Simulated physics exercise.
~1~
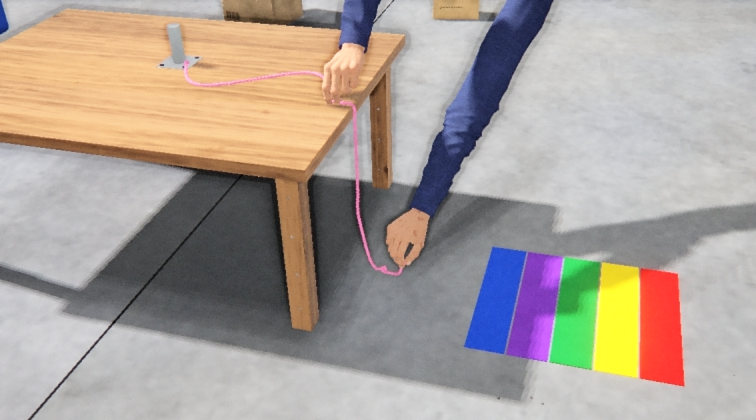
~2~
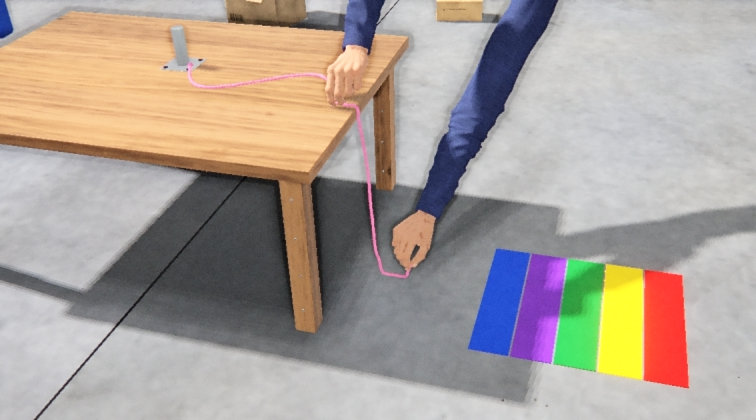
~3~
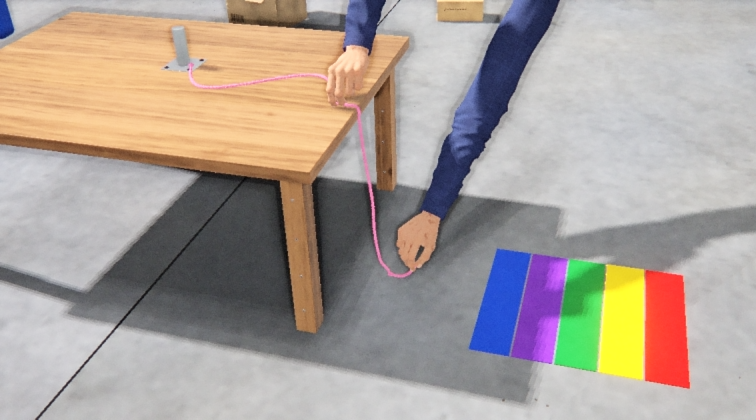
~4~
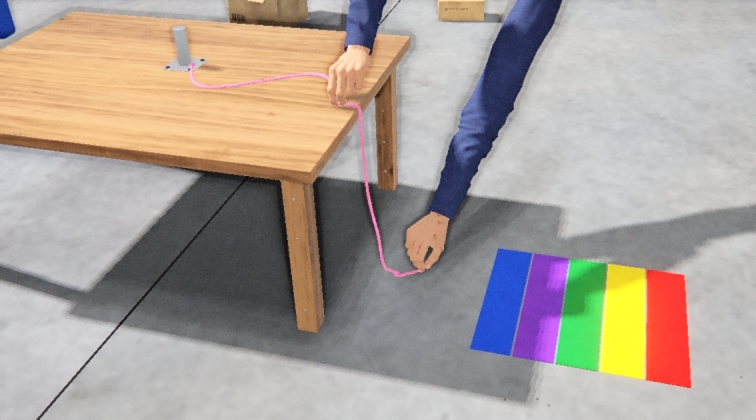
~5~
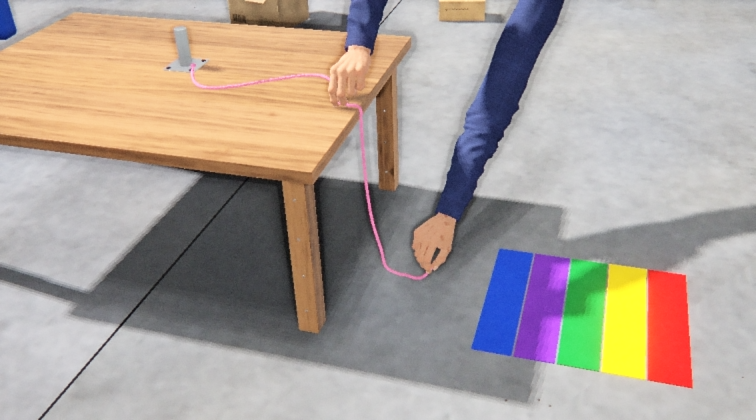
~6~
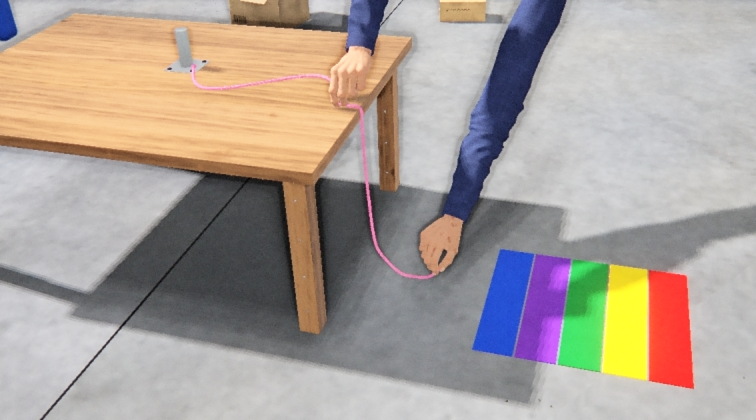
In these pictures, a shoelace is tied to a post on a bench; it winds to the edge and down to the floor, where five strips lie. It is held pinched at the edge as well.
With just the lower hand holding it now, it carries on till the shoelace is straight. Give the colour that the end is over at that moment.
The end is over yellow.
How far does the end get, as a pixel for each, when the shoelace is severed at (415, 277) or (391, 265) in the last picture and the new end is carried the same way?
It would end up close to (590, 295), then close to (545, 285).
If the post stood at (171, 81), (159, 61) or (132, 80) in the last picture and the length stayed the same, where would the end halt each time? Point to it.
Try by try: (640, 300), (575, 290) and (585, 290).
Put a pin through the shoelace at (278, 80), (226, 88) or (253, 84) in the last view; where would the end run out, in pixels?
(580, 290), (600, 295) and (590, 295).
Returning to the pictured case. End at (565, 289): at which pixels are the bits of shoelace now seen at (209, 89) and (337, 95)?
One is near (248, 77), the other near (375, 130).
A little later, end near (565, 289); over purple.
Next, end near (606, 296); over green.
When it is tight, end near (629, 299); over yellow. It gets as far as the yellow strip.
